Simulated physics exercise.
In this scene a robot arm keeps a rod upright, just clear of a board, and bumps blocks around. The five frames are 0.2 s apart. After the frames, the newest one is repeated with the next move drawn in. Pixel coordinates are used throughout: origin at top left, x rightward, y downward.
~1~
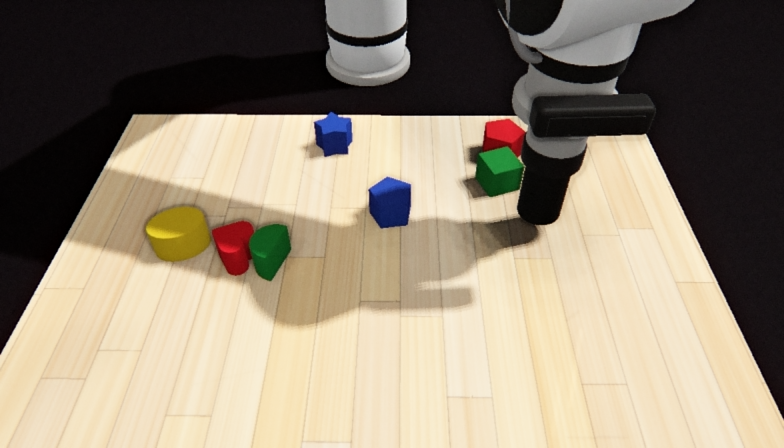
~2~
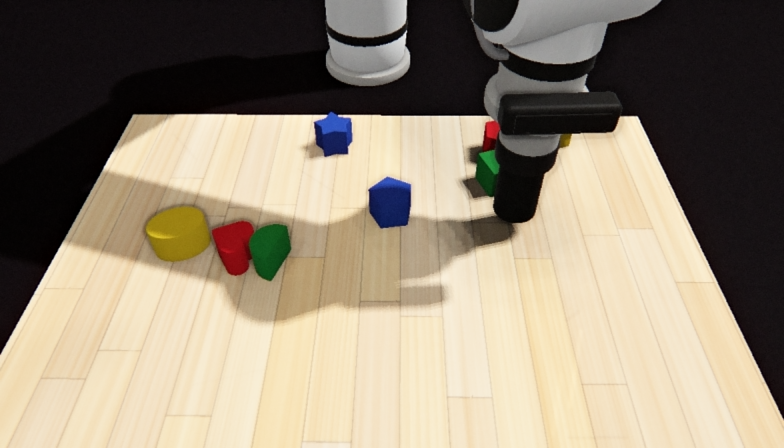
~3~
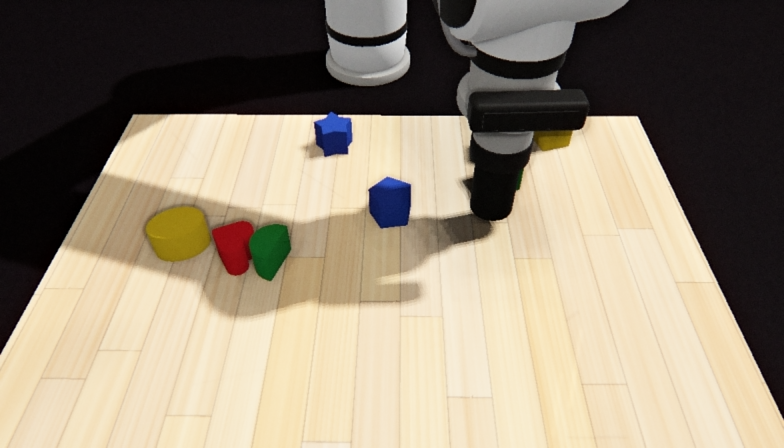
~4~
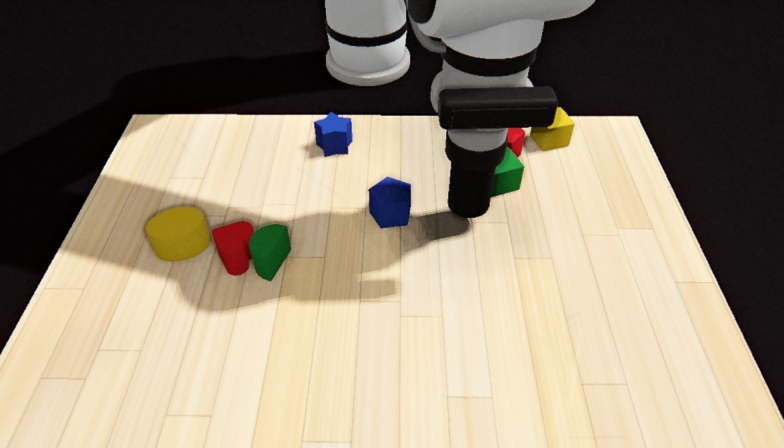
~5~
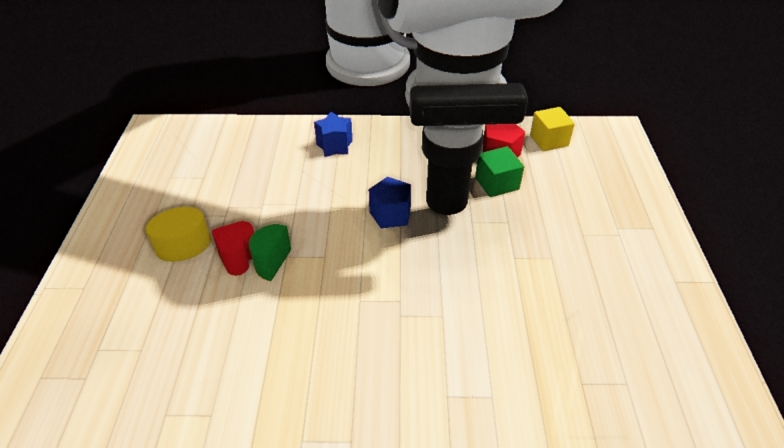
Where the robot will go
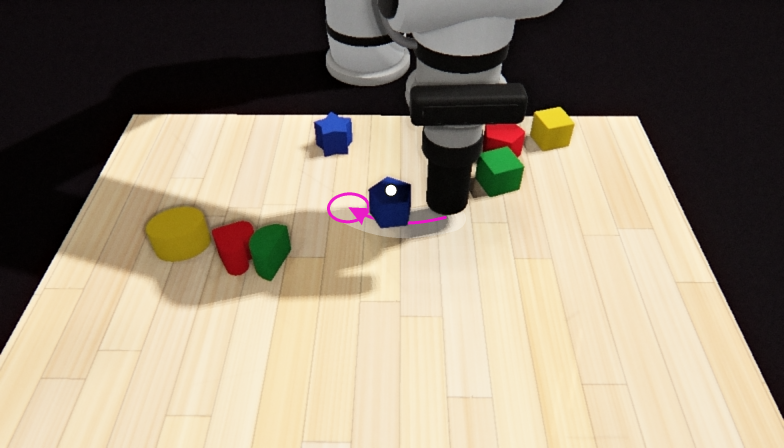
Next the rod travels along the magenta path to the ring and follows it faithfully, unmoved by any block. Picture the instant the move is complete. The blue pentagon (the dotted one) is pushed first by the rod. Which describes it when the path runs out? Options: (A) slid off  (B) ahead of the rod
B: Ahead of the rod.
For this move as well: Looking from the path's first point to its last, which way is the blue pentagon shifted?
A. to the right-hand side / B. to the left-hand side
I'll go with A - to the right-hand side.
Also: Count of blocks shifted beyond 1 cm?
Moved: Just one.
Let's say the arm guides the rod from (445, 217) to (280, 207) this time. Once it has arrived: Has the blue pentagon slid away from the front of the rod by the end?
Answer: No.
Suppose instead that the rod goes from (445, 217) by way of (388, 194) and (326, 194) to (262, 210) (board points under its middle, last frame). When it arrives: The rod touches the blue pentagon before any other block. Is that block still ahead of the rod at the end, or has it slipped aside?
Gone from the front.
The drawn path runs from (445, 217) by way of (412, 223) and (378, 219) to (349, 207); the dot is on the blue pentagon.
What follows on the original path. One third of the way, rod (412, 207); blue pentagon (375, 189), turned 15° clockwise.
Two thirds of the way, rod (377, 203); blue pentagon (342, 183), turned 30° clockwise.
At the end, rod (347, 191); blue pentagon (311, 174), turned 15° clockwise; green square piece not moved.
